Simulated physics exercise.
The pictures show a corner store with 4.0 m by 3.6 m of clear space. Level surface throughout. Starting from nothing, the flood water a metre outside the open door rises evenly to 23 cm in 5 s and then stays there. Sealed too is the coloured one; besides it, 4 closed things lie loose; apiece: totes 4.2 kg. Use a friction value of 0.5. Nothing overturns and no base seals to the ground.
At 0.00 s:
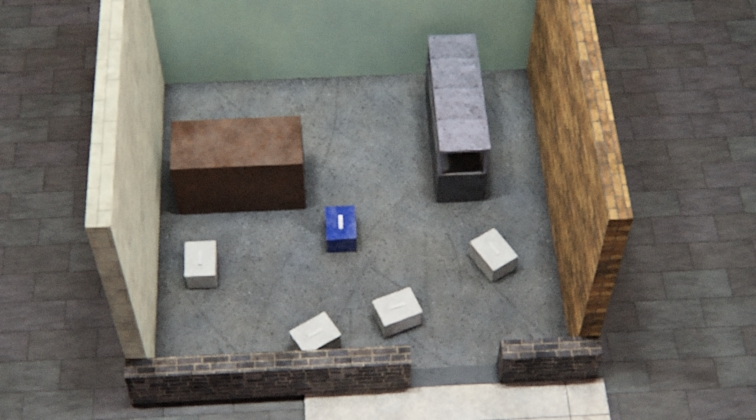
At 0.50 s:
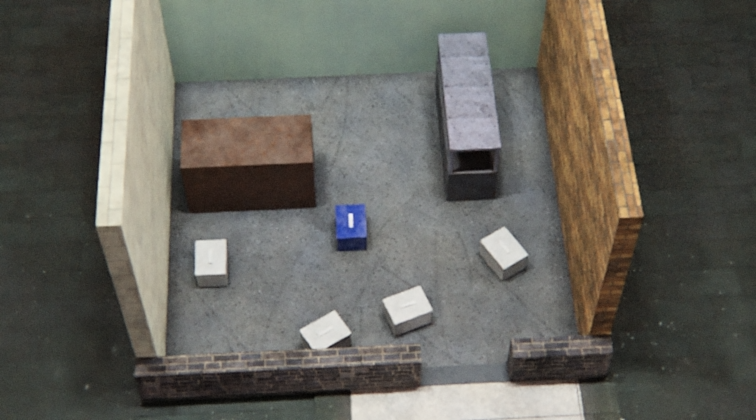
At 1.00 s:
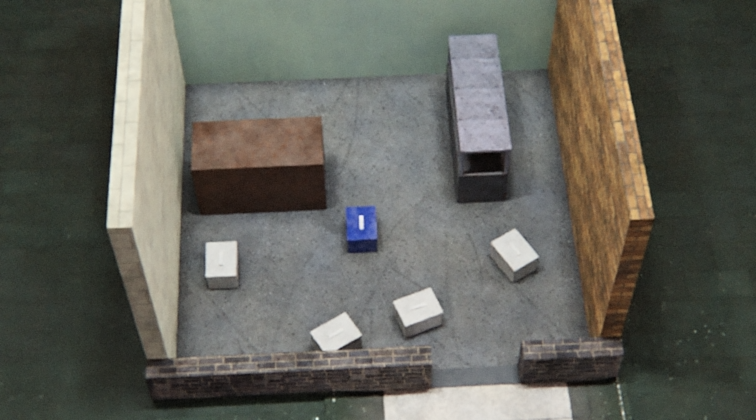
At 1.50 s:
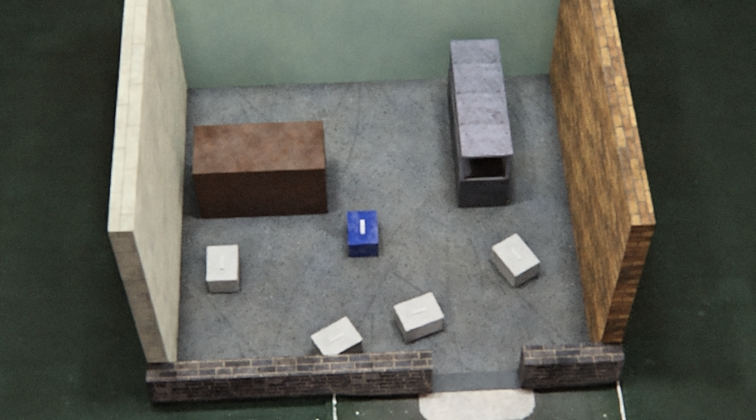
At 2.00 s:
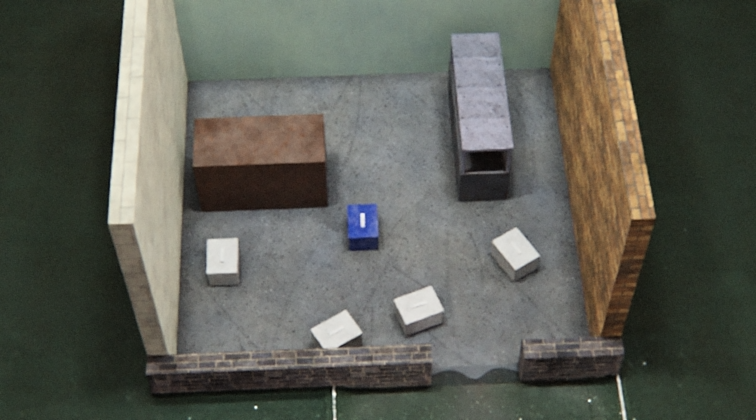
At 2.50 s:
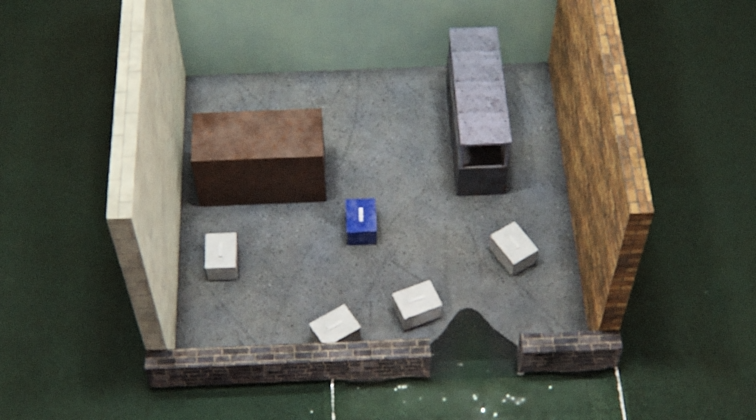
A small walled room holding a brown block, a gray shelf unit, a blue box and four white boxes stayed still while dark water spread around it and began seeping through the front gap.
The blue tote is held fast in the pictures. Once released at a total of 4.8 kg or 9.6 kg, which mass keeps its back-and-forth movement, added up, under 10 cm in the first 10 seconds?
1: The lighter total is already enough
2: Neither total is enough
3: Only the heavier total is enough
Option 3: Only the heavier total is enough.
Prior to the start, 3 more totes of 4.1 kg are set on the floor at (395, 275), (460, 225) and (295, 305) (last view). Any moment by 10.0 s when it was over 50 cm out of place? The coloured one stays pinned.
Taking them in turn, the first is beyond the line, the second beyond the line and the third inside the line.
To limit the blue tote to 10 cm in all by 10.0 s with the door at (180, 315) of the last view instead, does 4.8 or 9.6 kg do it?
Answer: No option succeeds.
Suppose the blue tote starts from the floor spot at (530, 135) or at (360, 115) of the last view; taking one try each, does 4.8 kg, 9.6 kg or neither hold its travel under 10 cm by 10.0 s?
Log: Try 1 neither pick works; try 2 neither pick works.
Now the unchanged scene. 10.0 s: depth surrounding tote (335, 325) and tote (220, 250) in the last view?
I'd put it at 2 cm and 4 cm respectively.
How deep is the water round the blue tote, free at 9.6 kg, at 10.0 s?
Something like 5 centimetres.
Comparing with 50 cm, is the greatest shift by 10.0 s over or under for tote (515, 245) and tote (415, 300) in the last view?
The first is beyond the mark and the second is beyond the mark.
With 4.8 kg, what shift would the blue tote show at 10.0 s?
Roughly 200 cm.
After 3.5 s the blue tote would be 0 cm from its start with 4.8 kg and 0 cm from its start with 9.6 kg; 0 cm of water round it then.
After 4.5 s the blue tote would be 0 cm from its start with 4.8 kg and 0 cm from its start with 9.6 kg; 1 cm of water round it then.
After 7.0 s the blue tote would be 42 cm from its start with 4.8 kg and 1 cm from its start with 9.6 kg; 4 cm of water round it then.
After 10.0 s the blue tote would be 207 cm from its start with 4.8 kg and 1 cm from its start with 9.6 kg; 5 cm of water round it then.
